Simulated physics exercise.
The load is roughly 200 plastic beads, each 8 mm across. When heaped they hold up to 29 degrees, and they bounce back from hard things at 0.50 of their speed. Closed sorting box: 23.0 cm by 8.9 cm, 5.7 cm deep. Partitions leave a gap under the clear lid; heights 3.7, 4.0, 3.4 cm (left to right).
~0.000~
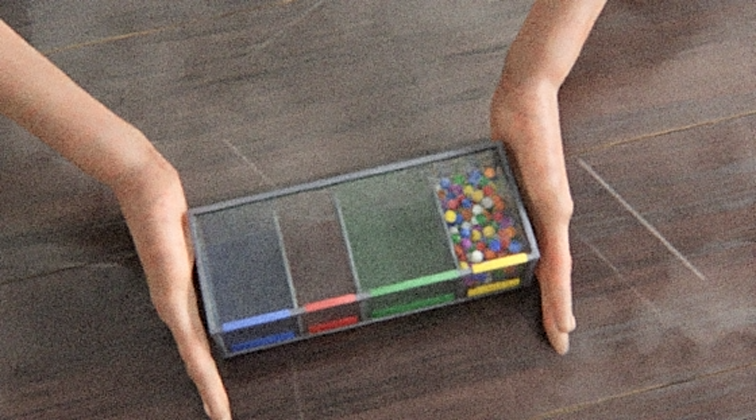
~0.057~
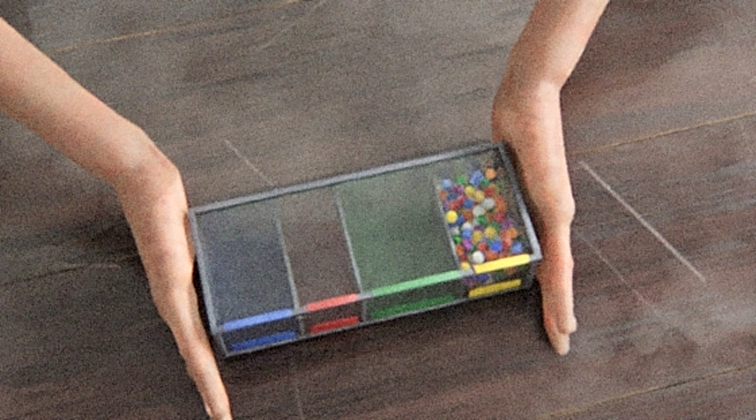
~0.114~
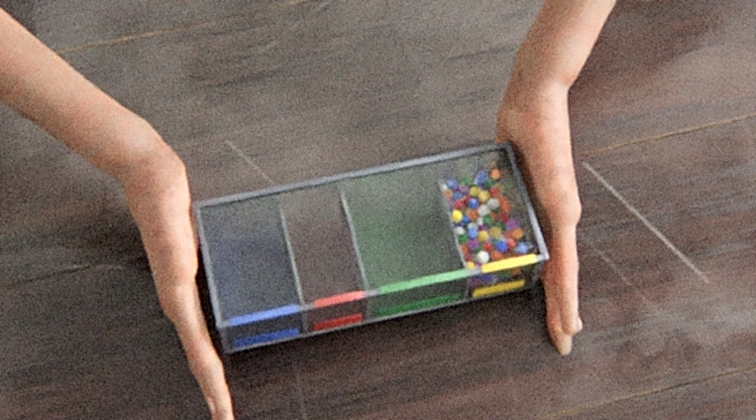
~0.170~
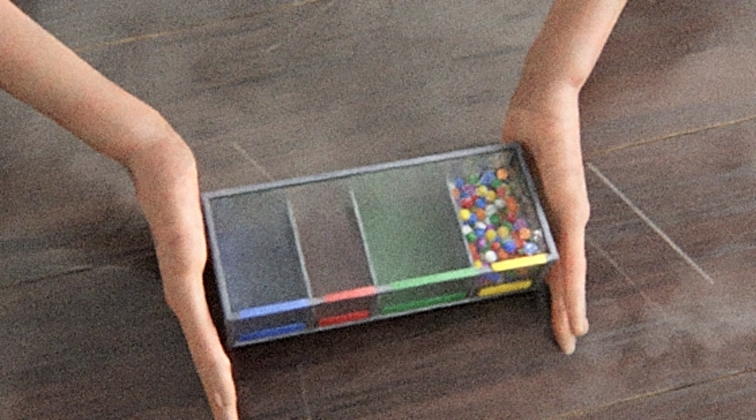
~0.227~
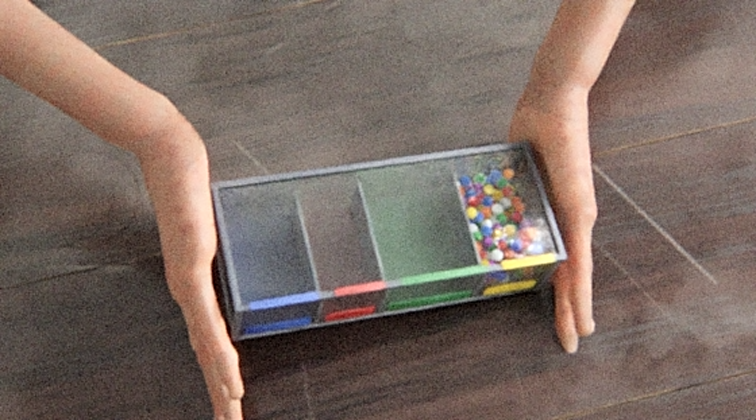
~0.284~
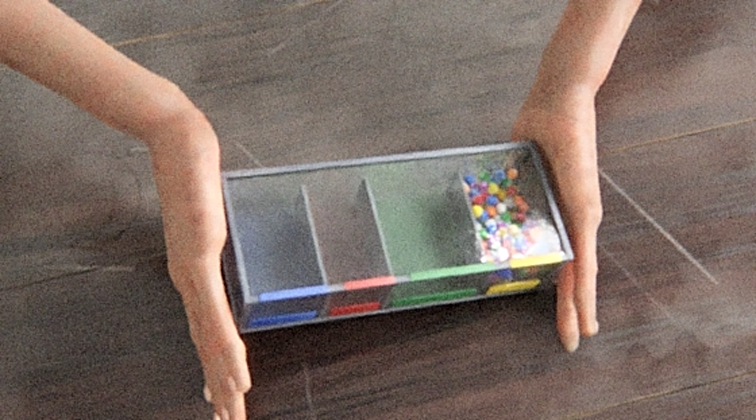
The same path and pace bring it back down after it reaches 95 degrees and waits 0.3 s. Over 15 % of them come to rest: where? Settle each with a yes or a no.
For red, no; for blue, no; for green, no; for yellow, yes.
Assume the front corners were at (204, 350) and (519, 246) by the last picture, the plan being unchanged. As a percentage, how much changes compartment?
That gives some 80 per cent.
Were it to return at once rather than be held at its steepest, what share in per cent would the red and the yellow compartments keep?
Final amounts would be red 0% and yellow 100%.
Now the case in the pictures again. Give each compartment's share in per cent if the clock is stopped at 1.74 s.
Shares - red: 0; blue: 0; green: 0; yellow: 100.
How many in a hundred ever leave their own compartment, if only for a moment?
Roughly 0 %.
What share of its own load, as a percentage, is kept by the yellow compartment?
I'd estimate about 100 %.
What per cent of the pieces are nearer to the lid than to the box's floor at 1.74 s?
Some 30 per cent.
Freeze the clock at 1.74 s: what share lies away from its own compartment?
Roughly 0 percent.
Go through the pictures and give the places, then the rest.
In the first picture, box tilt 0 degrees, front corners at (215, 329) and (533, 254); yellow 100 %.
In the second picture, box tilt 1 degrees, front corners at (217, 328) and (534, 255).
In the third picture, box tilt 3 degrees, front corners at (222, 323) and (541, 256), lowest corner right front.
In the fourth picture, box tilt 7 degrees, front corners at (231, 315) and (551, 256), lowest corner right front.
In the fifth picture, box tilt 11 degrees, front corners at (241, 307) and (559, 255), lowest corner right front.
In the sixth picture, box tilt 14 degrees, front corners at (250, 298) and (565, 255), lowest corner right front; yellow 100 %. Its pace works out near 65 degrees a second.
After 1.74 s, tilt 95 degrees; yellow 100 %.
Then, at 2.72 s, tilt 48 degrees; yellow 100 %.
Then, at 3.68 s, tilt 0 degrees; yellow 100 %.
At rest (4.3 s), red 0 %, blue 0 %, green 0 %, yellow 100 %.
